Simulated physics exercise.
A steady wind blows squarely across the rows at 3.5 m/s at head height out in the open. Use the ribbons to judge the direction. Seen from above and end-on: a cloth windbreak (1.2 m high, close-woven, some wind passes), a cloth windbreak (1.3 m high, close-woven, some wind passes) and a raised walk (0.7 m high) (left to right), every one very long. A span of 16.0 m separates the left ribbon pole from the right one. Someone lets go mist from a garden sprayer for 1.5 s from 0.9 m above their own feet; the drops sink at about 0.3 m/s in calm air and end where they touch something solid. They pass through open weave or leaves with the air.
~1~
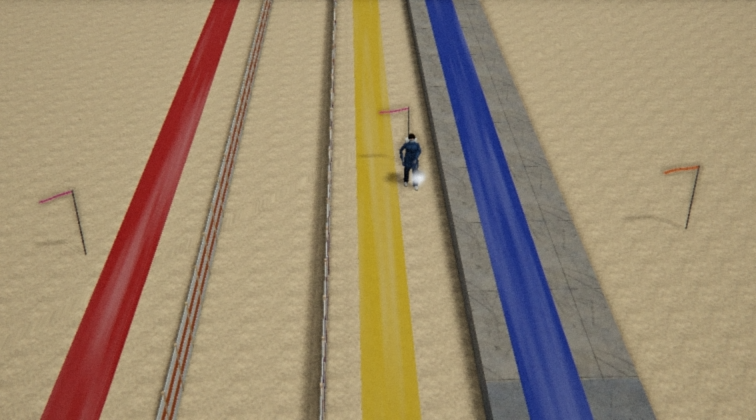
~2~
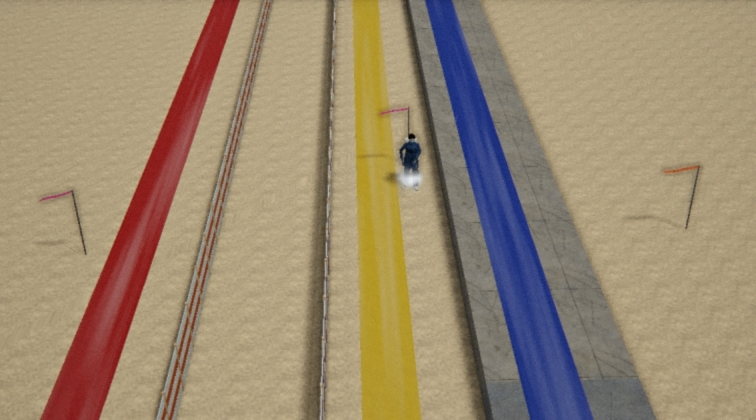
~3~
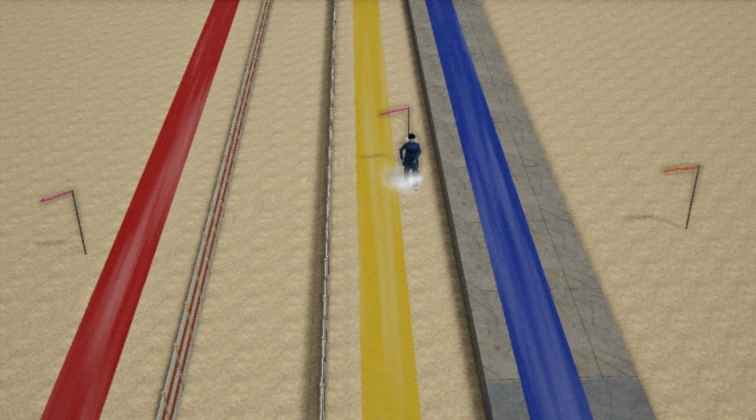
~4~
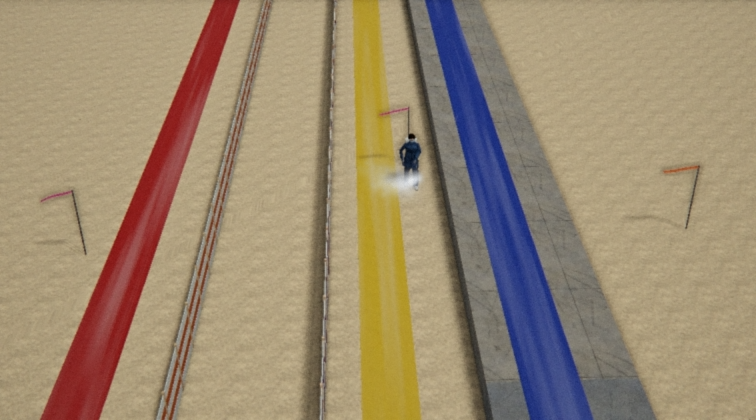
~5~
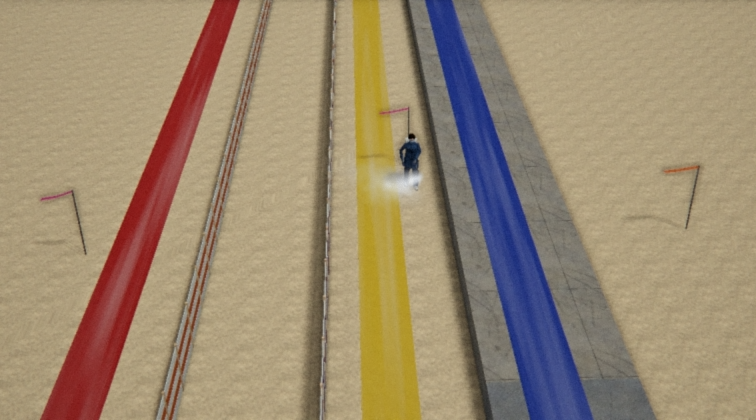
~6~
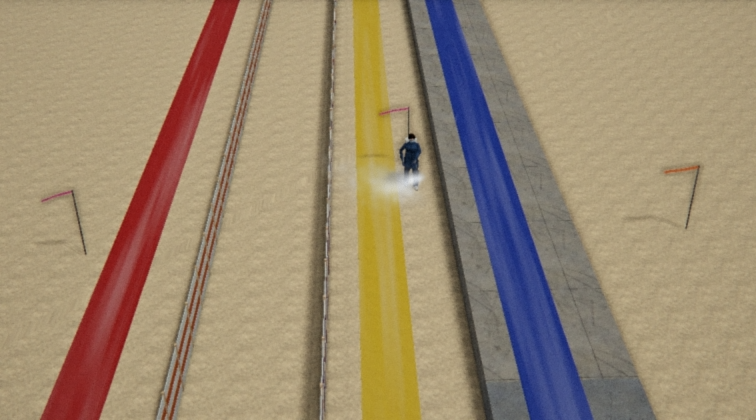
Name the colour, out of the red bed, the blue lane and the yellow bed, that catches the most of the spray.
I would say yellow catches the most.
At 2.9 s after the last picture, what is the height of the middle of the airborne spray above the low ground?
0.4 m.
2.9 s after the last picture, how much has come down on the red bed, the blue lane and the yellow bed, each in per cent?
I'd put it near 0 % on red, 0 % on blue and 25 % on yellow.
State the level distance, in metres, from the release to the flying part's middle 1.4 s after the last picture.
About 1.5 m.
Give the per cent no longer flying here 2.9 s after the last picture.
Something like 60 per cent, roughly.
Then, 1.4 s after the last picture, 9 % lies on the yellow bed, 0 % on the blue lane and 0 % on the red bed; 22 % has touched down or left; the middle of what still flies is 0.4 m above the low ground, near (362, 192).
Then, 2.9 s after the last picture, 25 % lies on the yellow bed, 0 % on the blue lane and 0 % on the red bed; 62 % has touched down or left; the middle of what still flies is 0.4 m above the low ground, near (307, 194).
Then, 6.9 s after the last picture, 29 % lies on the yellow bed, 0 % on the blue lane and 1 % on the red bed; 89 % has touched down or left; the middle of what still flies is 0.7 m above the low ground, near (108, 192).
Then, 18.9 s after the last picture, 29 % lies on the yellow bed, 0 % on the blue lane and 1 % on the red bed; 100 % has touched down or left.
Then, 43.9 s after the last picture, 29 % lies on the yellow bed, 0 % on the blue lane and 1 % on the red bed; 100 % has touched down or left.
